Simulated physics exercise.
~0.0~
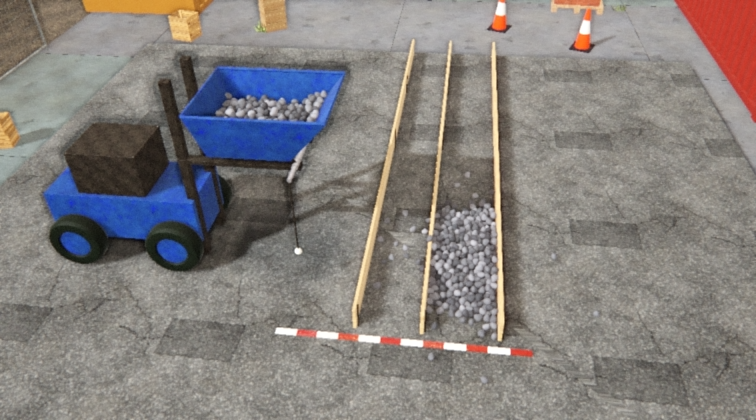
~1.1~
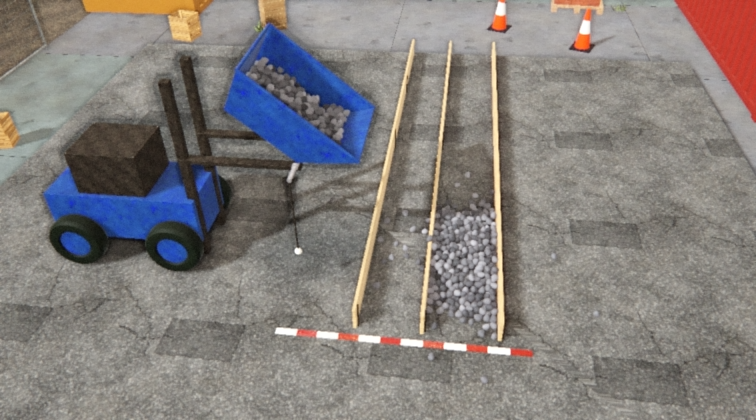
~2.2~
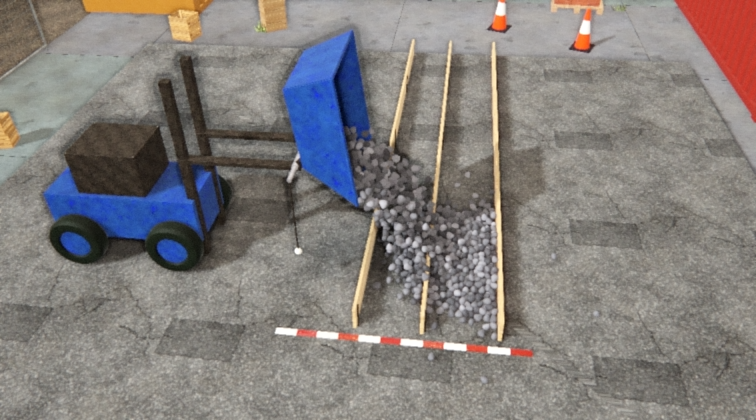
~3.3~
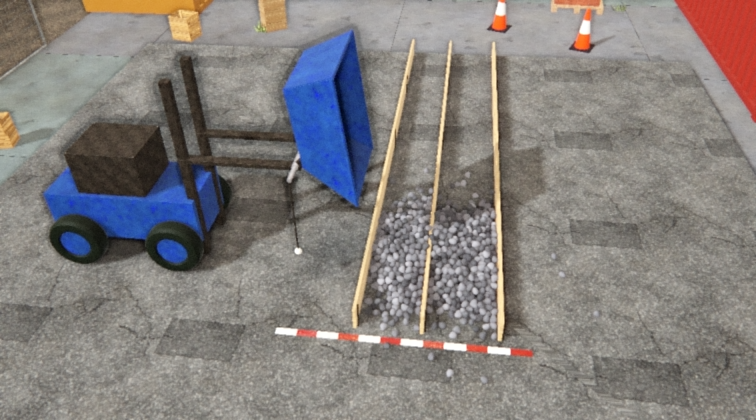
A blue fork truck on the left holds up a blue skip loaded with smooth grey stones beside two bays marked off by wooden planks, the far one already holding a loose heap. The skip tips to the right, its stones still inside as the floor slopes down. It swings on until it is nearly upright, and the stones pour over the first plank into the near bay, some spilling across the middle board. The skip stays tipped and empty, while stones cover the lower part of both bays, with more in the far one.
